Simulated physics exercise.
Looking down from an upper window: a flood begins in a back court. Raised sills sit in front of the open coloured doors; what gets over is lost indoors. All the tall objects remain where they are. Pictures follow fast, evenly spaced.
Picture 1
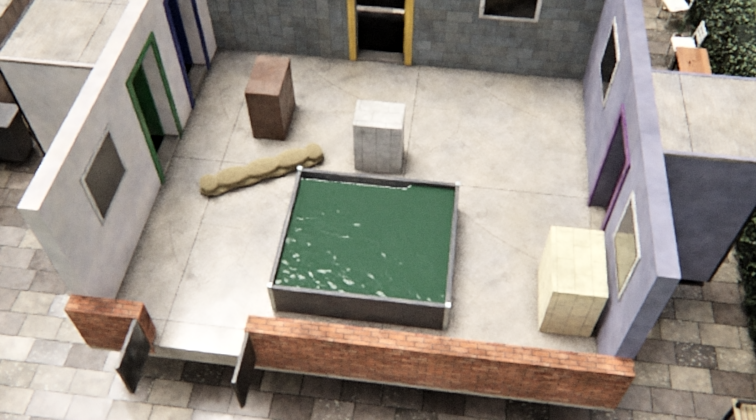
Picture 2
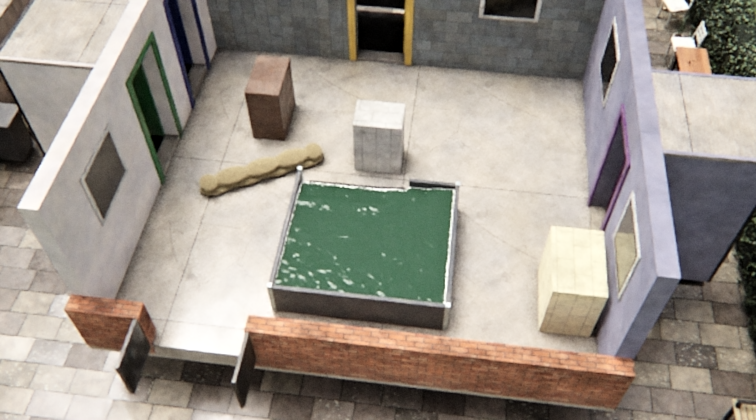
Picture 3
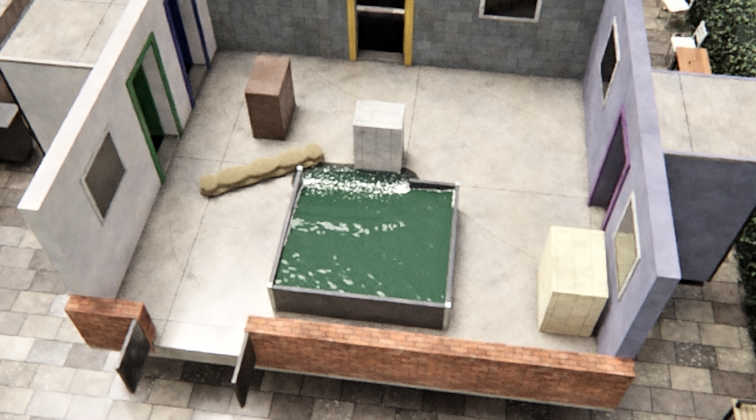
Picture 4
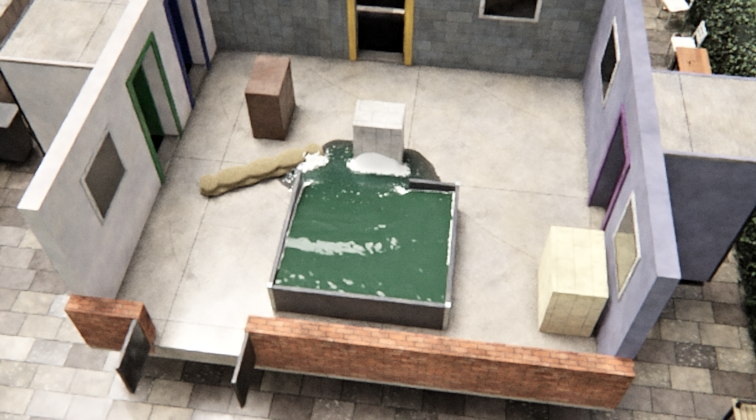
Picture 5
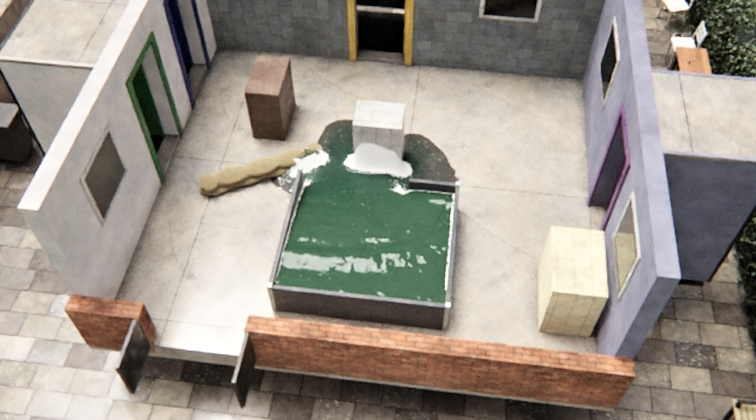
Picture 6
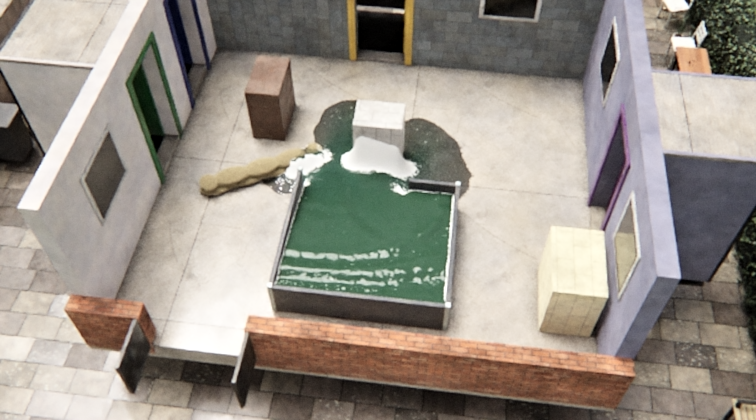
Green water pours out the tank's far side and spreads around the pale block behind it.
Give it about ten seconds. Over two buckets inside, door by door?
In the end the blue door lets in little enough there, the green door lets in little enough there, the yellow door lets too much in there, the purple door lets too much in there.
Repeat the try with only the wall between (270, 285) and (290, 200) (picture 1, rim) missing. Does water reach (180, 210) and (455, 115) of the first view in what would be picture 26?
Taking the two points in order, the first is waterlogged and the second is left dry.
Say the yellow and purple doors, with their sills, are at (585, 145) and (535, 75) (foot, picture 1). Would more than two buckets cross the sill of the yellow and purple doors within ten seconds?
In short: The yellow door takes more; the purple door goes over.
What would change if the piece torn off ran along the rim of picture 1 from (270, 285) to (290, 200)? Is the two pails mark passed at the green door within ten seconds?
Result for green door: It tops the limit.
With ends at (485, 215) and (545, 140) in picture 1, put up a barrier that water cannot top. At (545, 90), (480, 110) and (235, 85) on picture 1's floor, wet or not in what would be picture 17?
Results in sequence: Swamped / swamped / bone-dry.
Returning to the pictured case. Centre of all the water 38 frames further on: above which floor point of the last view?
About (374, 184).
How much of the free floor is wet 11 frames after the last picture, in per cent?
Near 60 in a hundred.
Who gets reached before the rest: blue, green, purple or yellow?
That would be the yellow door.
A moment on, water covers 30 % of the floor; the blue door not reached, the green door not reached, the yellow door under two buckets in, the purple door not reached.
Next, water covers 60 % of the floor; the blue door not reached, the green door not reached, the yellow door over two buckets in, the purple door not reached.
Then, water covers 75 % of the floor; the blue door wet at the sill, nothing in, the green door wet at the sill, nothing in, the yellow door far over two buckets in, the purple door under two buckets in.
Later, water covers 80 % of the floor; the blue door wet at the sill, nothing in, the green door wet at the sill, nothing in, the yellow door far over two buckets in, the purple door over two buckets in.
In the end, water covers 95 % of the floor; the blue door wet at the sill, nothing in, the green door wet at the sill, nothing in, the yellow door far over two buckets in, the purple door over two buckets in.
